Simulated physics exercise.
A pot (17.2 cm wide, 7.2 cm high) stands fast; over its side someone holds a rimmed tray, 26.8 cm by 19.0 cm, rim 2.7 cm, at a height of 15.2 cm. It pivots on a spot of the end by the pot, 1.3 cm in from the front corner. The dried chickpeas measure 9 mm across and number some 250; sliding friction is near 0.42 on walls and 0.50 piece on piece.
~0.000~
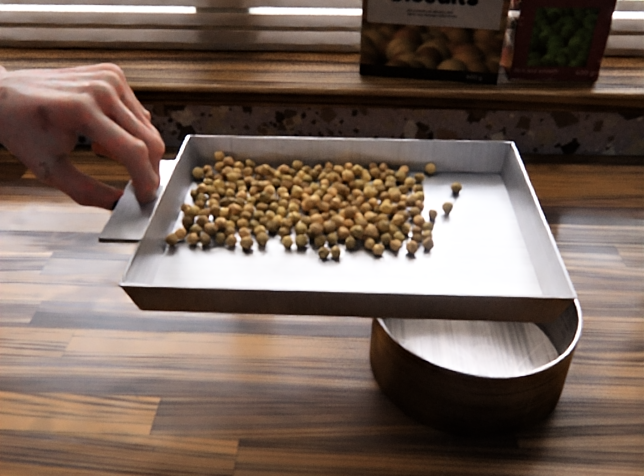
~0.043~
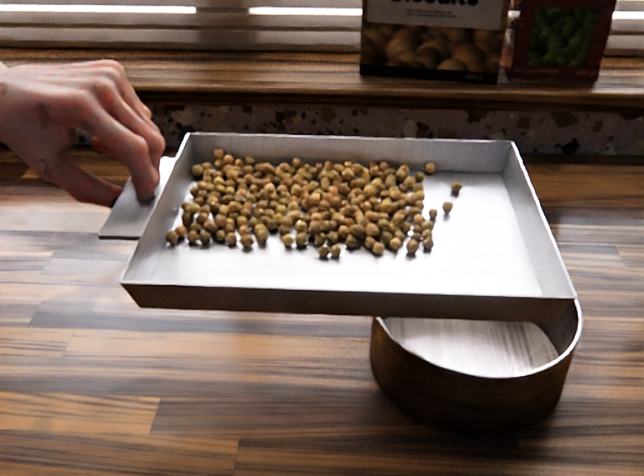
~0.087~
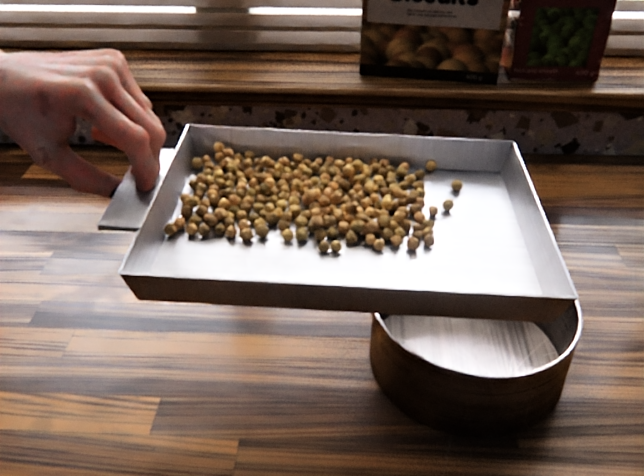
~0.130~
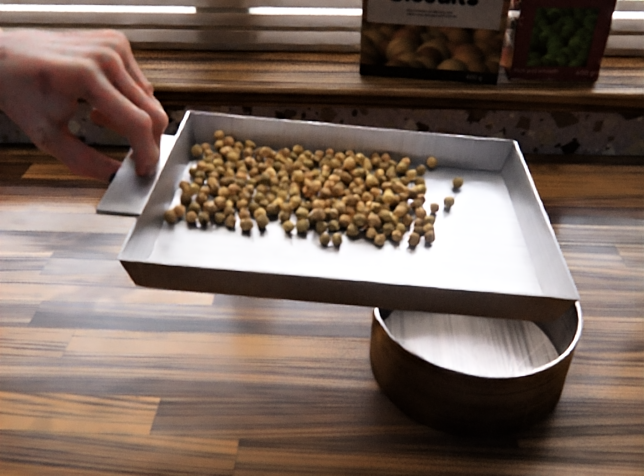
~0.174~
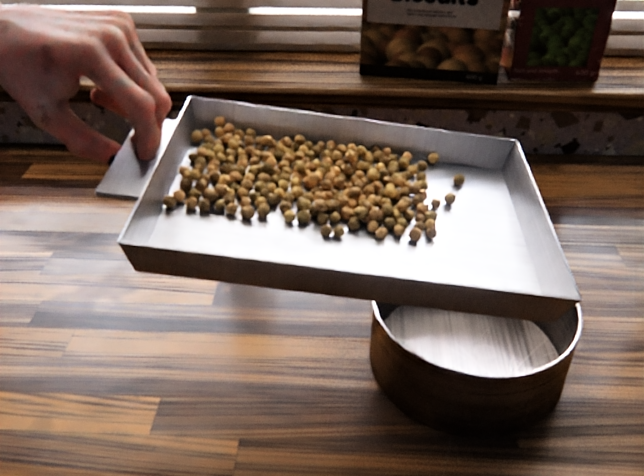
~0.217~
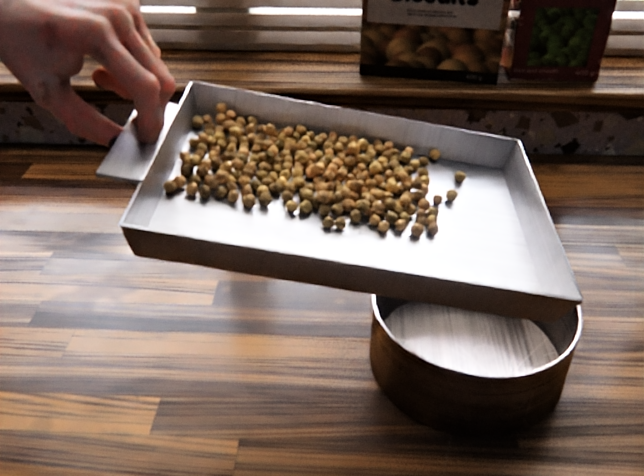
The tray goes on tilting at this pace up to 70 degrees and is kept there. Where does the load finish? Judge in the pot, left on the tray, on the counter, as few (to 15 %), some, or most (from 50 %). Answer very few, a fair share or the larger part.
In the pot: Very few; left on the tray: The larger part; on the counter: Very few.
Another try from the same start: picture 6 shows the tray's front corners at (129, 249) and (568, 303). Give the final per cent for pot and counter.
Pot 0, counter 50.
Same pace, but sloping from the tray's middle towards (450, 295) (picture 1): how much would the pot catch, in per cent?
Some 0 per cent.
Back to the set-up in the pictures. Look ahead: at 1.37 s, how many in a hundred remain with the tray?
Some 95 per cent of the load.
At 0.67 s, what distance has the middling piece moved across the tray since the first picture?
Some 8 cm.
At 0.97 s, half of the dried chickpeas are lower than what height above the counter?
About 18 cm.
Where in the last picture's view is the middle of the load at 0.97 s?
Near (525, 196).
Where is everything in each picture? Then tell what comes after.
Tray tilt 0 degrees, front corners at (134, 278) and (561, 289); middle of the pieces at (315, 201); pot at (475, 300), in the first picture.
Tray tilt 0 degrees, front corners at (134, 275) and (562, 289); middle of the pieces at (315, 199), in the second picture.
Tray tilt 2 degrees, front corners at (133, 266) and (563, 290); middle of the pieces at (316, 194), in the third picture.
Tray tilt 4 degrees, front corners at (133, 252) and (565, 290), lowest corner right front; middle of the pieces at (316, 187), in the fourth picture.
Tray tilt 7 degrees, front corners at (134, 236) and (567, 290), lowest corner right front; middle of the pieces at (318, 178), in the fifth picture.
Tray tilt 10 degrees, front corners at (135, 219) and (569, 291), lowest corner right front; middle of the pieces at (320, 169); pot at (475, 300). The tray's pace is about 65 degrees a second, in the sixth picture.
After 0.67 s, tilt 39 degrees; the tray holds 100 %, the pot 0 %.
After 0.97 s, tilt 58 degrees; the tray holds 100 %, the pot 0 %.
Then, at 1.37 s, tilt 70 degrees; the tray holds 95 %, the pot 0 %.
At rest (2.0 s), pot 0 %, tray 95 %, counter 5 %.
